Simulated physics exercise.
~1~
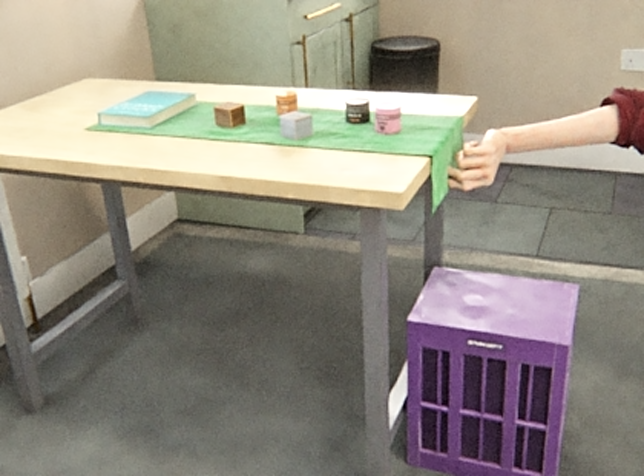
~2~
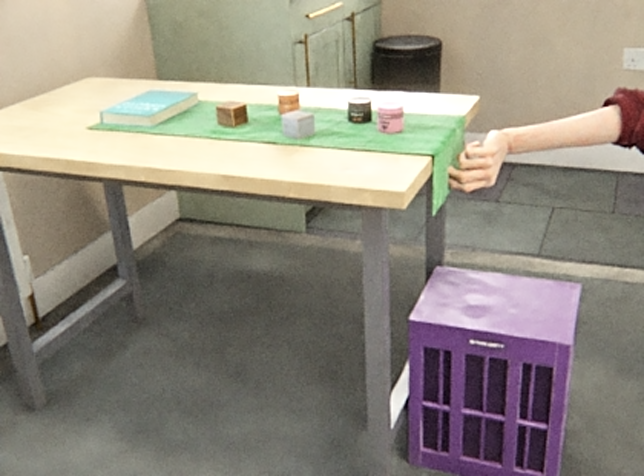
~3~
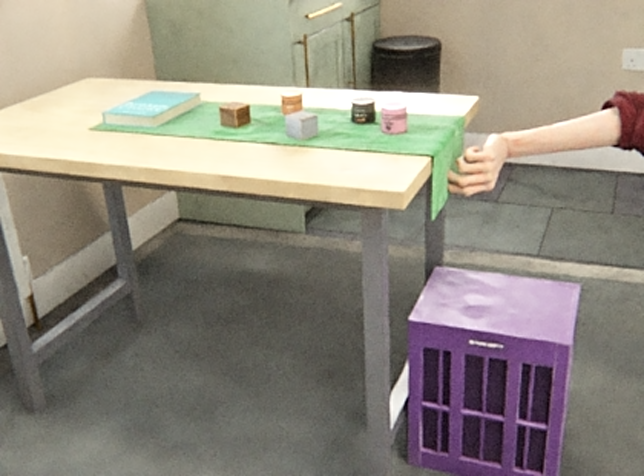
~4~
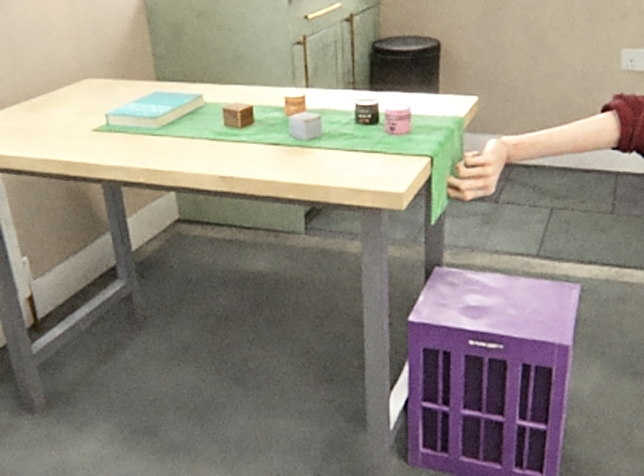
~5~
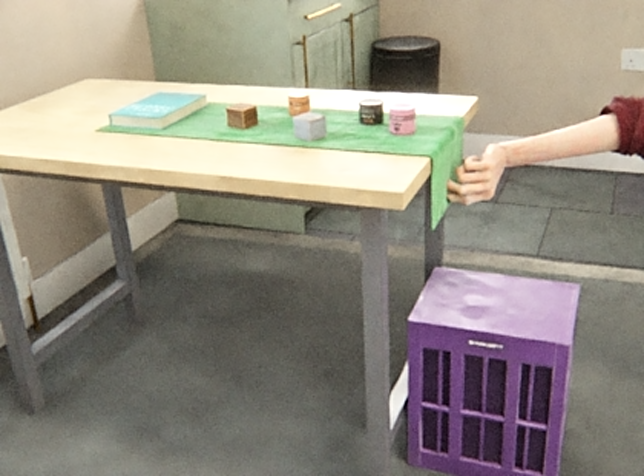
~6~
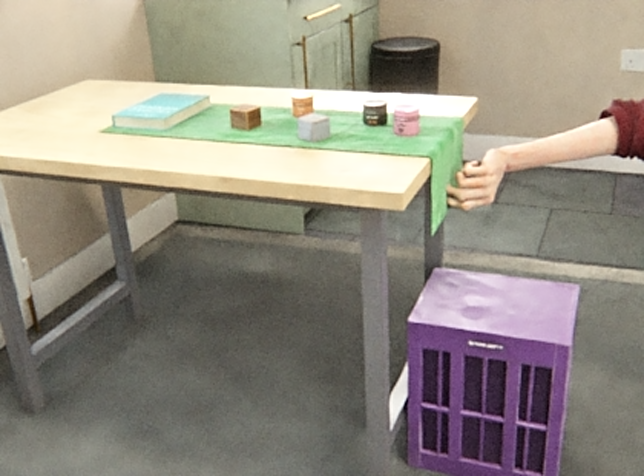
At a pale wooden table above a purple crate, a hand slowly drew the hanging end of a green cloth downward, and the book, small blocks and little pots on it shifted slightly right together.
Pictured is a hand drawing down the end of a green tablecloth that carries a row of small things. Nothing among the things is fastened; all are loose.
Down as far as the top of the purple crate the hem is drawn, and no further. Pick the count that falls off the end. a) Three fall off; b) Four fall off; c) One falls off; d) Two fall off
Two fall off.
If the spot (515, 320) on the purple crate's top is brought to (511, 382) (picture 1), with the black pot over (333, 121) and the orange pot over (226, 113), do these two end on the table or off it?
In the end the black pot is no longer on top and the orange pot is still on top.
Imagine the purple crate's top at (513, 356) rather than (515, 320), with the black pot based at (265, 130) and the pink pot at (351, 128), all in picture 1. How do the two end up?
In the end the black pot is still on top and the pink pot is no longer on top.
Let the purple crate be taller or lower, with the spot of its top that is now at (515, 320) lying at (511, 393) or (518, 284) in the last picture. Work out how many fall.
Count: 4, then 1.
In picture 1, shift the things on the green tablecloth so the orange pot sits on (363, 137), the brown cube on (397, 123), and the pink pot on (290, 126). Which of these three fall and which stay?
The orange pot ends up knocked off; the brown cube ends up knocked off; the pink pot ends up still aboard.
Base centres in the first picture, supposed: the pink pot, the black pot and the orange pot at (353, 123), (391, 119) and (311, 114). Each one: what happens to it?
Outcome: Pink pot is gone; black pot is gone; orange pot keeps its perch.
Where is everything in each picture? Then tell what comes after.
In the first picture, hem (432, 217); pink pot (388, 105); black pot (357, 100); grey cube (296, 115); orange pot (286, 93); brown cube (229, 105); top of the crate (515, 320).
In the second picture, hem (433, 217); pink pot (390, 104).
In the third picture, hem (432, 221); black pot (363, 100).
In the fourth picture, hem (431, 226); grey cube (305, 116); top of the crate (516, 320).
In the fifth picture, hem (432, 231); orange pot (299, 94).
In the sixth picture, hem (432, 236); pink pot (407, 107); black pot (375, 102); grey cube (314, 117); orange pot (302, 95); brown cube (245, 107).
A little later, hem near (448, 238); all still up.
Next, hem near (449, 283); pink pot gone.
Later still, hem on the crate; pink pot and black pot gone.
When it is over, hem on the crate; pink pot and black pot gone. The count of fallen things is two.
